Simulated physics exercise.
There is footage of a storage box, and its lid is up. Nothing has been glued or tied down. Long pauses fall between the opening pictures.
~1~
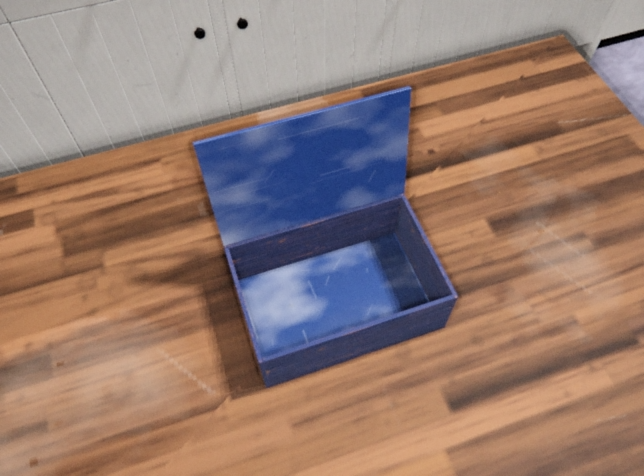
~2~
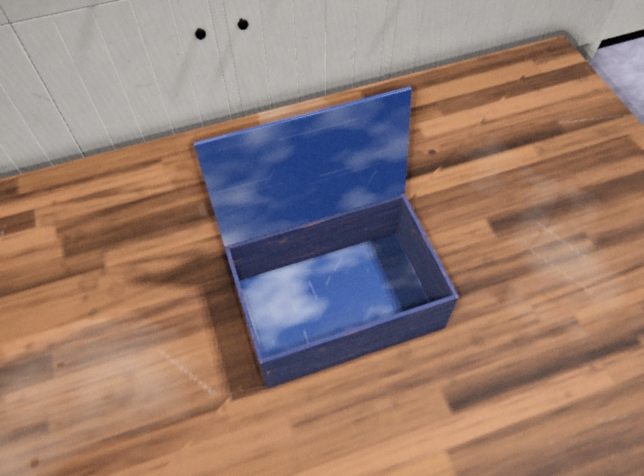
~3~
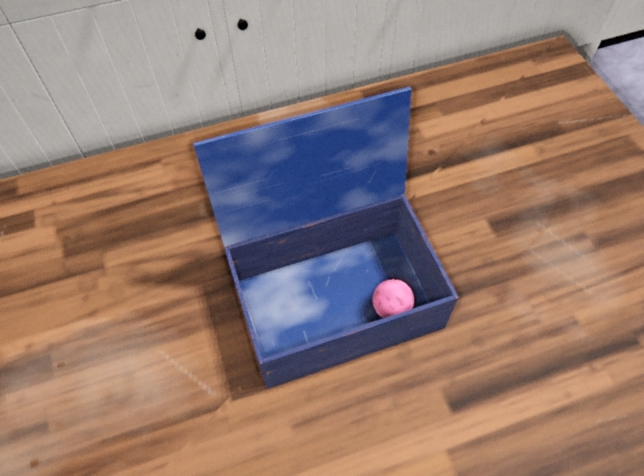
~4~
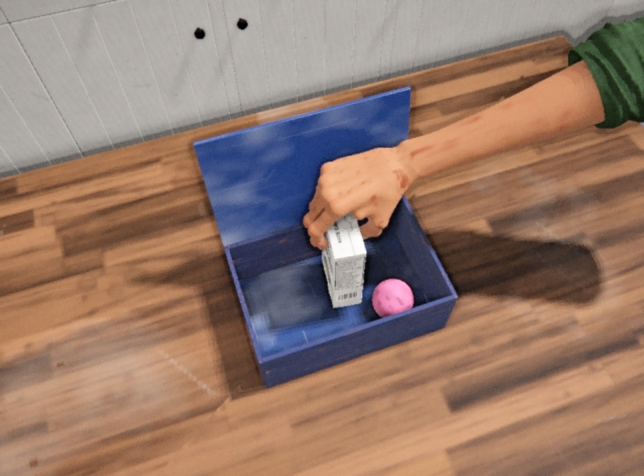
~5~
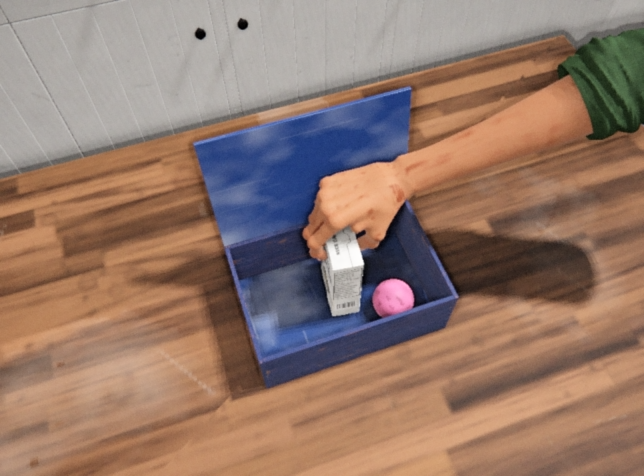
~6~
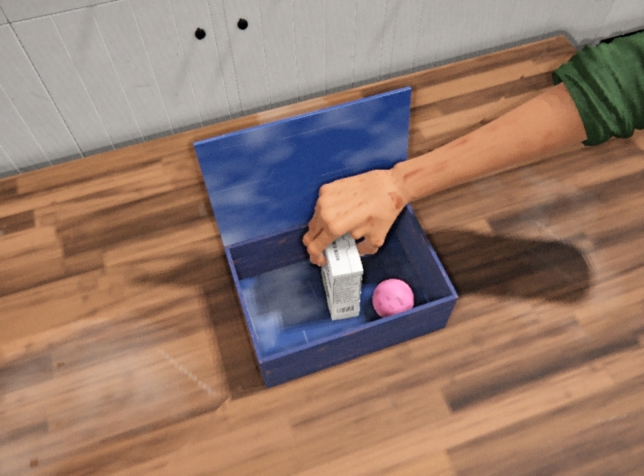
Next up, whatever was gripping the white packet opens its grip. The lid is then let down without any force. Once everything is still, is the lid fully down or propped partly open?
The lid never seats.
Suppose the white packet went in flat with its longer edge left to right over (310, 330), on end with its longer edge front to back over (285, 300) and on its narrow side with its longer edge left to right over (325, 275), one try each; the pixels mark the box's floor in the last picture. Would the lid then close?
With the first placement the lid ends up closed; with the second, it remains open; with the third, it ends up closed.
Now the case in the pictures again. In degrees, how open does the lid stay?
Some 55°.
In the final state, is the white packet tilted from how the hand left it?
In the end, it keeps its orientation.
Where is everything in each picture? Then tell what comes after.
In the first frame, the last thing is not in view yet.
In the second frame, the last thing is not in view yet.
In the third frame, the last thing is not in view yet; pink ball (393, 300).
The fourth frame shows on its way; white packet (342, 256); pink ball (393, 300).
The fifth frame shows on its way; white packet (340, 266); pink ball (393, 300).
The sixth frame shows in place under the hand; white packet (340, 271); pink ball (393, 300).
Then, 1.10 s past the last view, lid starting down.
Then, 1.50 s past the last view, lid 66° above the rim.
Finally, lid 55° above the rim; both still in place. Final places as the last picture's camera would see them, white packet near (340, 271).
